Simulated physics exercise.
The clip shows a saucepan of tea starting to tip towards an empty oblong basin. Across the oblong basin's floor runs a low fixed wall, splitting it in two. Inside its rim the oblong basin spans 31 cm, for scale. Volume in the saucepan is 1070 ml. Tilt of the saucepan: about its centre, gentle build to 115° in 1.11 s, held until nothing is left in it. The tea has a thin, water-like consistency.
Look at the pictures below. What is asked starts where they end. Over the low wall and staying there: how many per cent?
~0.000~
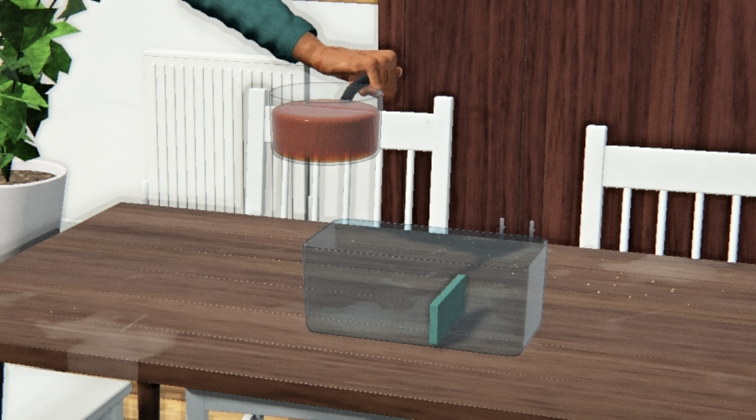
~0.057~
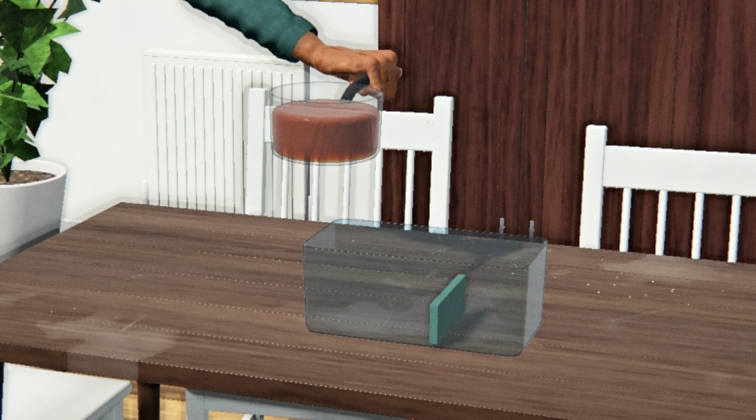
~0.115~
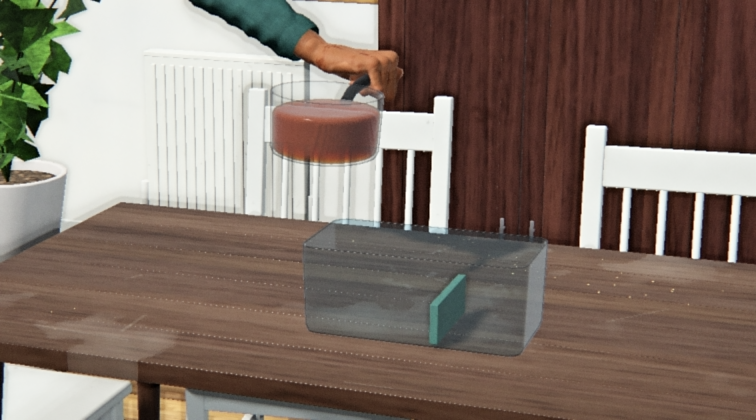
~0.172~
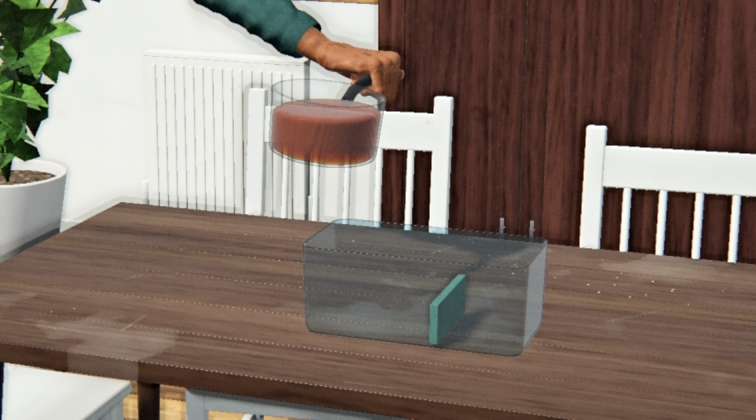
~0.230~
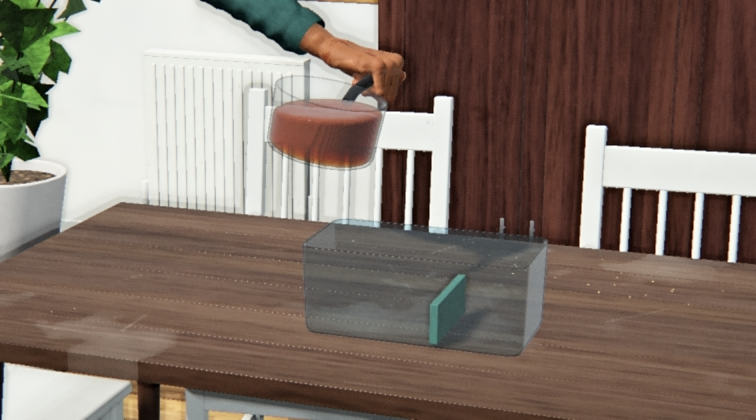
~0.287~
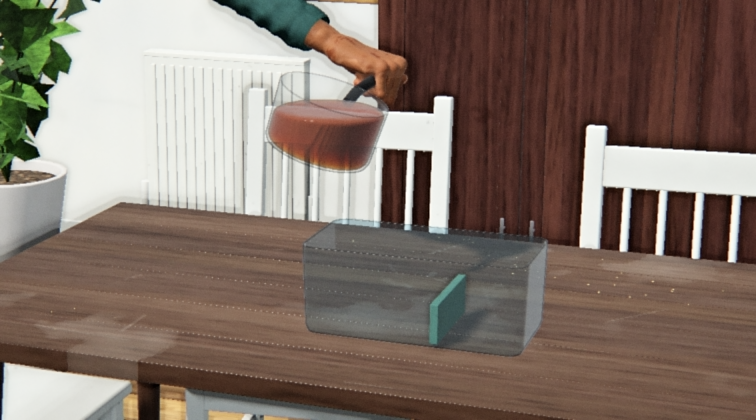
8 out of 100.
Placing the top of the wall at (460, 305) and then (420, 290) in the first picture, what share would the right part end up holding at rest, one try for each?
Respectively close to 15 and 55 %.
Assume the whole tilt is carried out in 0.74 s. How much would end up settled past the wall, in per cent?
That would give about 5 percent.
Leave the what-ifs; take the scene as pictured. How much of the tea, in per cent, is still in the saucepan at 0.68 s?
About 50 per cent.
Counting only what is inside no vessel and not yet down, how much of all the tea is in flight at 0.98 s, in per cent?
Airborne fraction: Approx. 10 %.
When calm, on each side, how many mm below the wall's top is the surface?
On the left it's about 22 mm; on the right, about 52 mm.
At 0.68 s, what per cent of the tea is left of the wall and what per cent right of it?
Lab note: Left near 14 %, right near 0.
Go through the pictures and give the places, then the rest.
The first frame shows tilt 0°; pouring edge (379, 98); surface from (278, 106) to (378, 113); the oblong basin's rim runs from (319, 233) to (538, 255); the wall's top is at (449, 290).
The second frame shows tilt 1°; pouring edge (379, 98); surface from (277, 105) to (379, 113).
The third frame shows tilt 3°; pouring edge (380, 101); surface from (278, 104) to (379, 114).
The fourth frame shows tilt 7°; pouring edge (382, 104); surface from (278, 105) to (380, 114).
The fifth frame shows tilt 12°; pouring edge (383, 110); surface from (279, 105) to (381, 115).
The sixth frame shows tilt 18°; pouring edge (385, 116); surface from (278, 106) to (384, 116).
After 0.68 s the tilt is 78° and 50 per cent is still to pour, 14 is left of the wall and 0 right of it.
After 0.98 s the tilt is 111° and 7 per cent is still to pour, 77 is left of the wall and 6 right of it.
After 1.28 s the tilt is 115° and 0 per cent is still to pour, 90 is left of the wall and 7 right of it.
After 1.61 s the tilt is 115° and 0 per cent is still to pour, 90 is left of the wall and 8 right of it.
In the end 90 per cent lies left of the wall, 8 right of it and 3 outside.
